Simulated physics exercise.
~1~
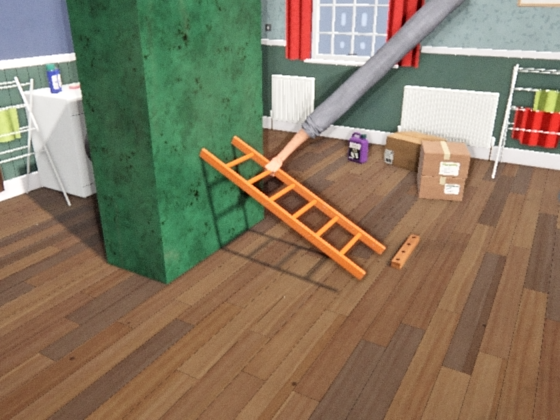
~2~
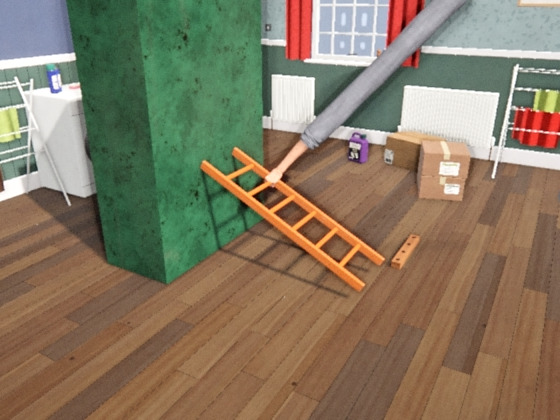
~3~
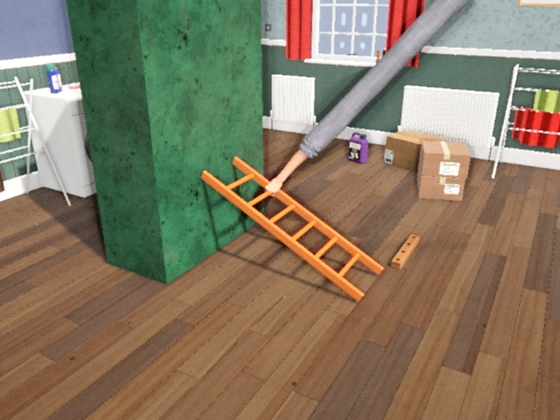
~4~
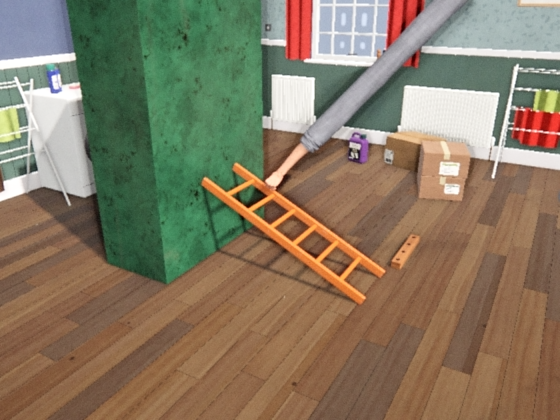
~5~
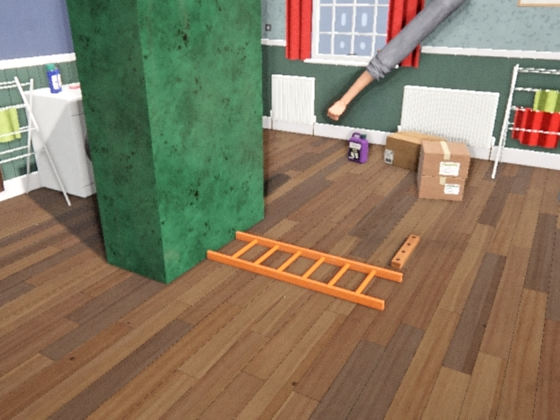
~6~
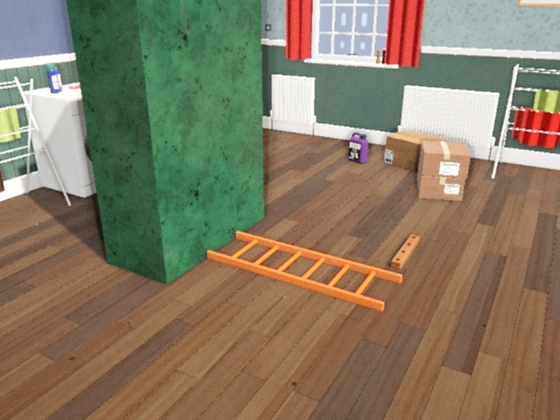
An orange ladder leans at a low slant against a thick green pillar in a wood-floored room, seen from slightly above by a still camera. A grey-sleeved arm reaches in from the upper right, its hand on the ladder, while a small orange batten lies on the floor to the right. Cardboard boxes and a purple container sit near white radiators, beneath a red-curtained window. The ladder shifts slightly lower as the hand stays by it. Then the hand lets go and draws back, and the ladder slips down the pillar. It ends flat on the floor, motionless, with the arm gone.
